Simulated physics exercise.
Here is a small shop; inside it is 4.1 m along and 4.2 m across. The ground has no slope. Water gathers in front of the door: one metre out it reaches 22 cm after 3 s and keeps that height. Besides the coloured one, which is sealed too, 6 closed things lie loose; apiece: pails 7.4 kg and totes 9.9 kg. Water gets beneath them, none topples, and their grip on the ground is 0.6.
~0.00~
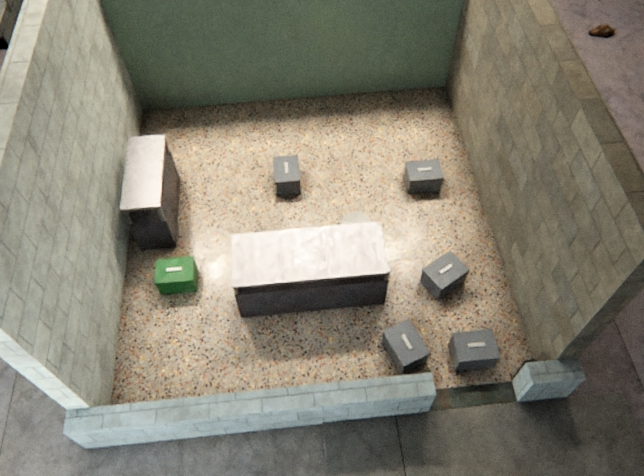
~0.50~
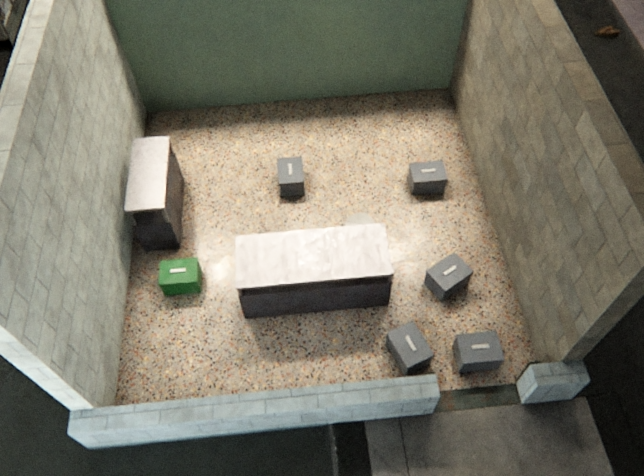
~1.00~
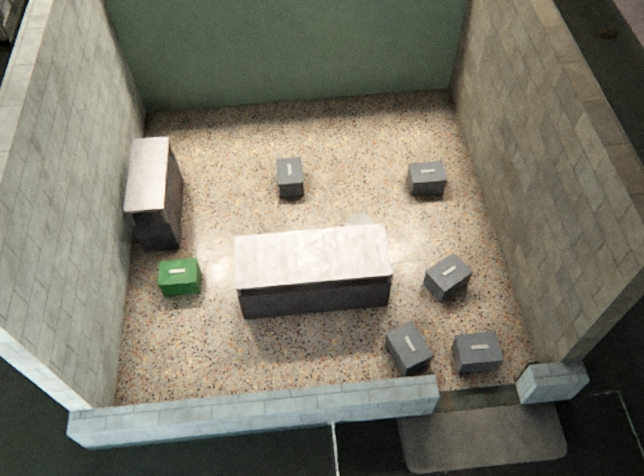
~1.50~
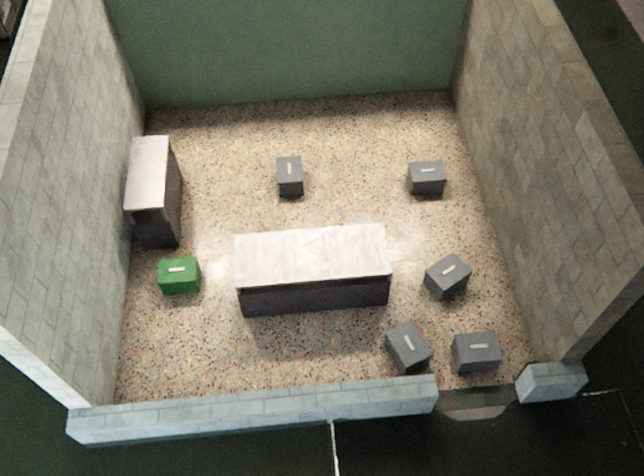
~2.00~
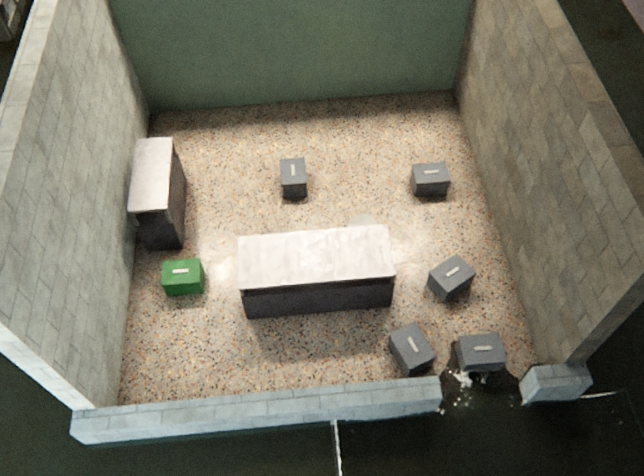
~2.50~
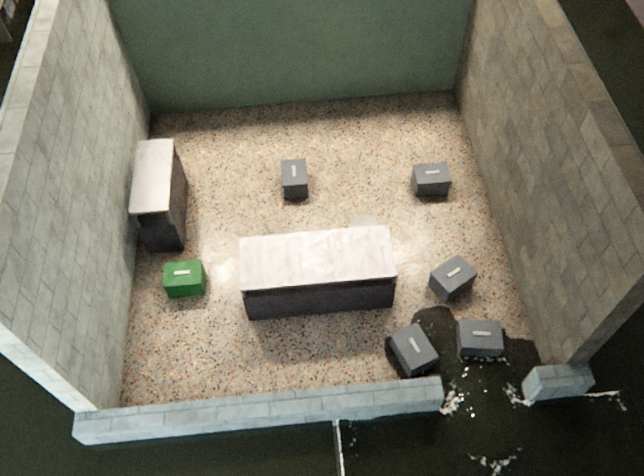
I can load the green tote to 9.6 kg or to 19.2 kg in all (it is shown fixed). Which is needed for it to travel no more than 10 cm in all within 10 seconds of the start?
For it, the lower weight is enough.
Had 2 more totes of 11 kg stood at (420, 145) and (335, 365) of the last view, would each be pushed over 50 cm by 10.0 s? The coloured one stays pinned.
In turn: More, less.
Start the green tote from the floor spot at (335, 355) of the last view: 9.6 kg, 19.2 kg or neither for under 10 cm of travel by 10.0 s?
Either load holds.
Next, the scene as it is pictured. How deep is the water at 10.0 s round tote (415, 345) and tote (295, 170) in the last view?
Roughly 4 and 3 cm.
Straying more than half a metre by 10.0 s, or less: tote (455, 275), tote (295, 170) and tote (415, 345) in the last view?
In that order: Over, short of it, under.
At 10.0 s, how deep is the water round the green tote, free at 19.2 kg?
About 4 cm.
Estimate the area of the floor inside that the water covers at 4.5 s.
Some 6.5 m2.
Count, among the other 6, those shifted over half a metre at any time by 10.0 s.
3 of them.
After 3.5 s the green tote would be 0 cm from its start with 9.6 kg and 0 cm from its start with 19.2 kg; 0 cm of water round it then.
After 4.5 s the green tote would be 0 cm from its start with 9.6 kg and 0 cm from its start with 19.2 kg; 0 cm of water round it then.
After 7.0 s the green tote would be 0 cm from its start with 9.6 kg and 0 cm from its start with 19.2 kg; 0 cm of water round it then.
After 10.0 s the green tote would be 0 cm from its start with 9.6 kg and 0 cm from its start with 19.2 kg; 4 cm of water round it then.
